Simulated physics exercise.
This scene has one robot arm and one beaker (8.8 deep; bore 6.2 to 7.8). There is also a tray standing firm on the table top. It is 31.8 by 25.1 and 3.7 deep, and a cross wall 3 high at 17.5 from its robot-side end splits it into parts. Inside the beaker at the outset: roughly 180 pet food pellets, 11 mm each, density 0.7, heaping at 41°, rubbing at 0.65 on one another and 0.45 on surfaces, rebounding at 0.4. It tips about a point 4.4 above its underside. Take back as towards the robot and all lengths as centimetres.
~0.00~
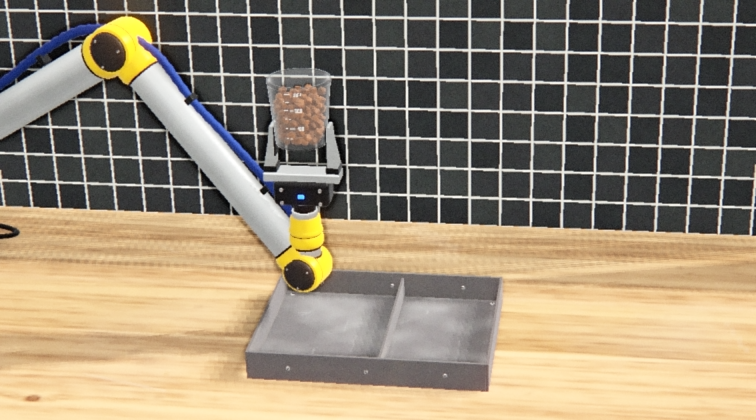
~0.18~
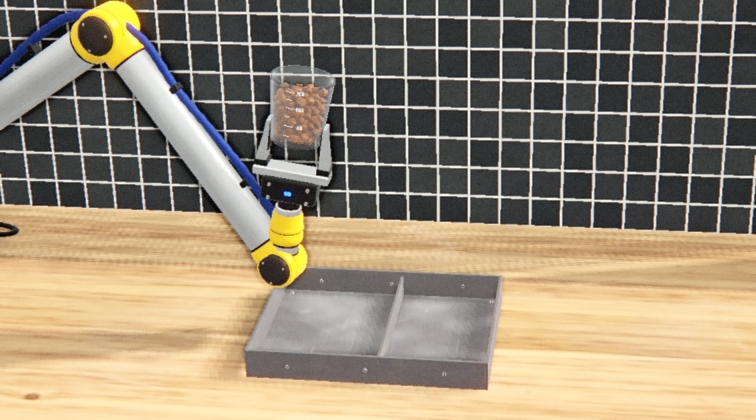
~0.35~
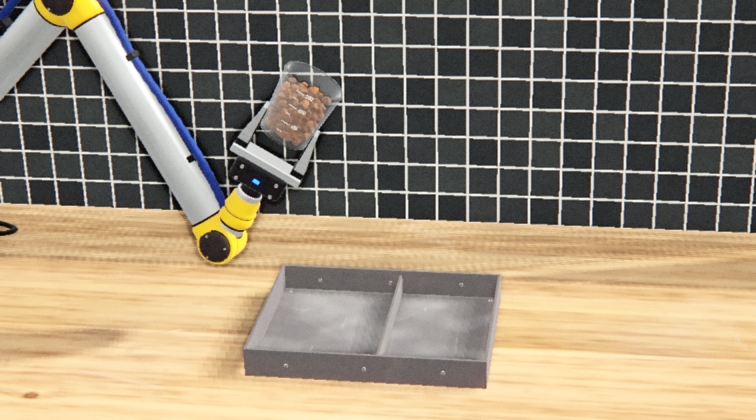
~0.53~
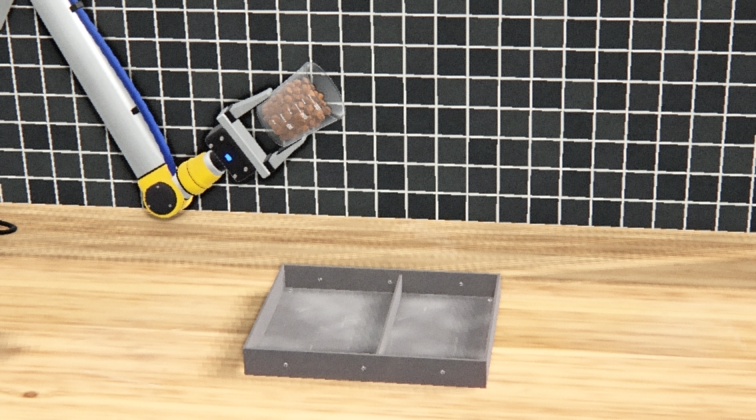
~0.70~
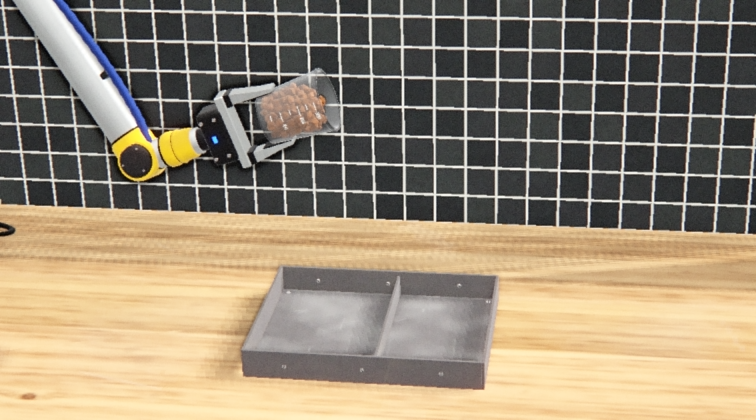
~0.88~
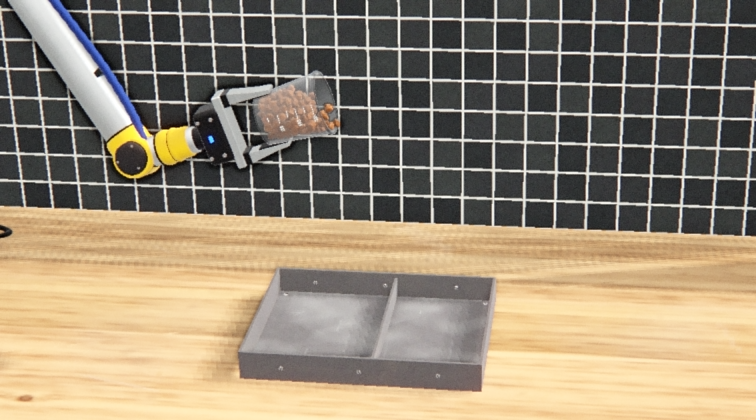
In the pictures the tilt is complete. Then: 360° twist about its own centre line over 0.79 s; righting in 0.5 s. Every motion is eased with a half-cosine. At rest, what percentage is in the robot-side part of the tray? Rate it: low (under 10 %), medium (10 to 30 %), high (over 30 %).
Rating: Low.
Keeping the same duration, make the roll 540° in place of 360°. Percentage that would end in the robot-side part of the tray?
In that case it would be around 0 percent.
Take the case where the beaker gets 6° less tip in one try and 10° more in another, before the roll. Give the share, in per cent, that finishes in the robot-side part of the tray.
About 0 and 15 per cent.
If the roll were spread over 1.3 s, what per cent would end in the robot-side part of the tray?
Then roughly 10 %.
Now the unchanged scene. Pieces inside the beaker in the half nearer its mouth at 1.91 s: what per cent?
Roughly 40 %.
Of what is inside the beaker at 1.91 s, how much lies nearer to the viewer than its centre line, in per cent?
About 45 %.
After 1.40 s, tipped 72°, highest piece 37 above the table; 174 in the beaker, 2 in the robot-side part, 1 in the far-side part, 1 in flight or on a rim.
After 1.91 s, tipped 38°, highest piece 36 above the table; 167 in the beaker, 7 in the far-side part, 2 in the robot-side part, 2 in flight or on a rim.
After 2.37 s, upright, highest piece 38 above the table; 167 in the beaker, 8 in the far-side part, 3 in the robot-side part.
After 3.07 s, upright, highest piece 38 above the table; 167 in the beaker, 8 in the far-side part, 3 in the robot-side part.
At rest, 167 in the beaker, 8 in the far-side part, 3 in the robot-side part. That is 2 % in the robot-side part of the tray.
